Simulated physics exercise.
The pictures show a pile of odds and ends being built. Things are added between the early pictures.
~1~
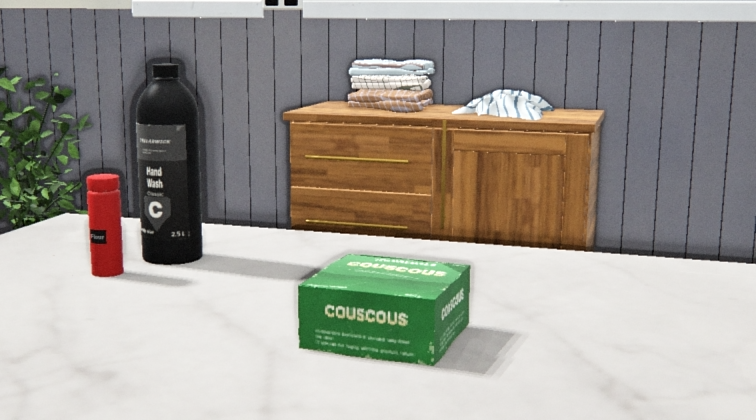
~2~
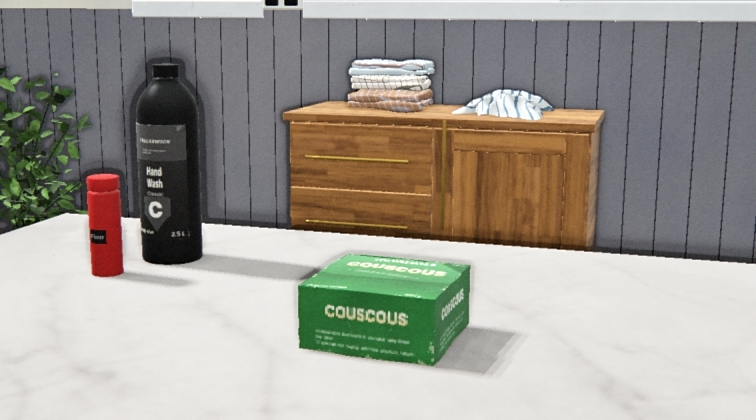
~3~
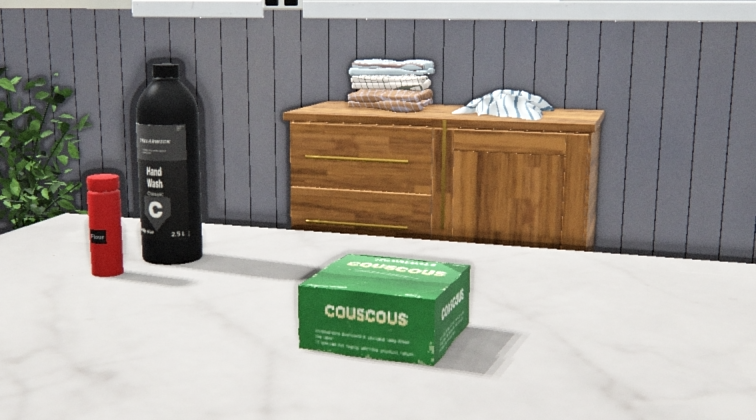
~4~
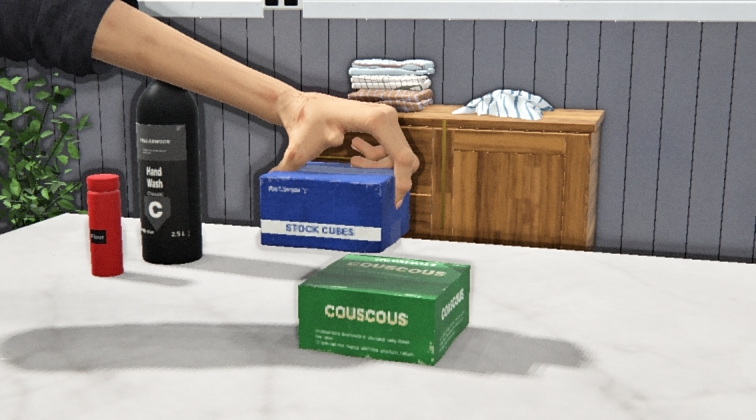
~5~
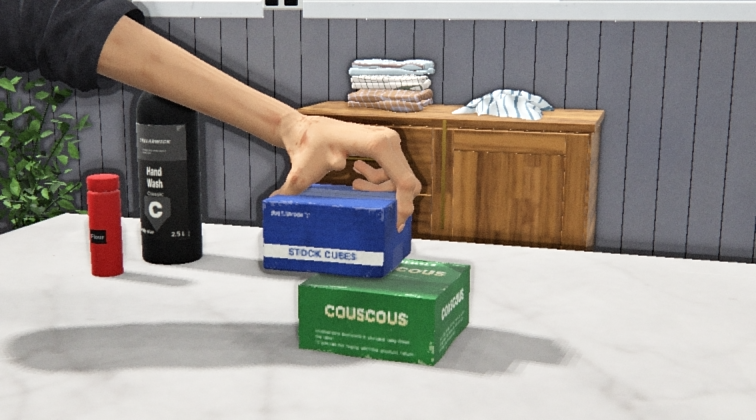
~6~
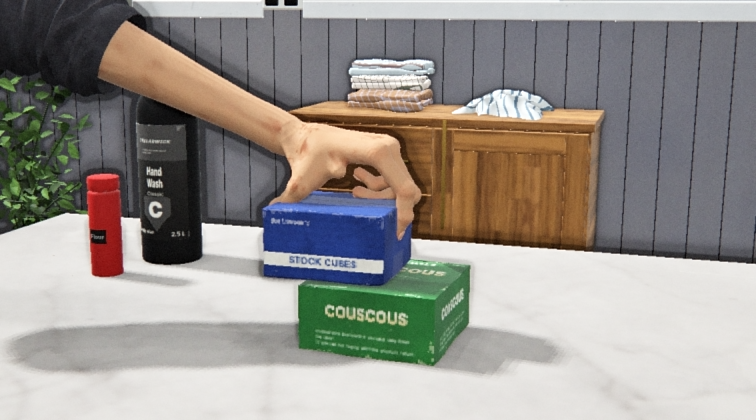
On a pale marble-patterned surface, a green couscous box sits to the right of a black bottle and a red container; then a hand brings in a blue stock cubes box and lowers it onto the green box, overhanging its left side.
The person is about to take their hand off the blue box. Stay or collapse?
Outcome: The pile holds.
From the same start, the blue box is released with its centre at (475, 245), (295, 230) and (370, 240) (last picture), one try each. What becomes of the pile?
First, it loses its balance; second, it gives way; third, it keeps its balance.
Then, 0.50 s past the last view, nothing moves.
Then, 1.20 s past the last view, blue box resting near (339, 236).
Finally, all 4 still in place. Final places as the last picture's camera would see them, blue box near (338, 235). The pile keeps its balance.
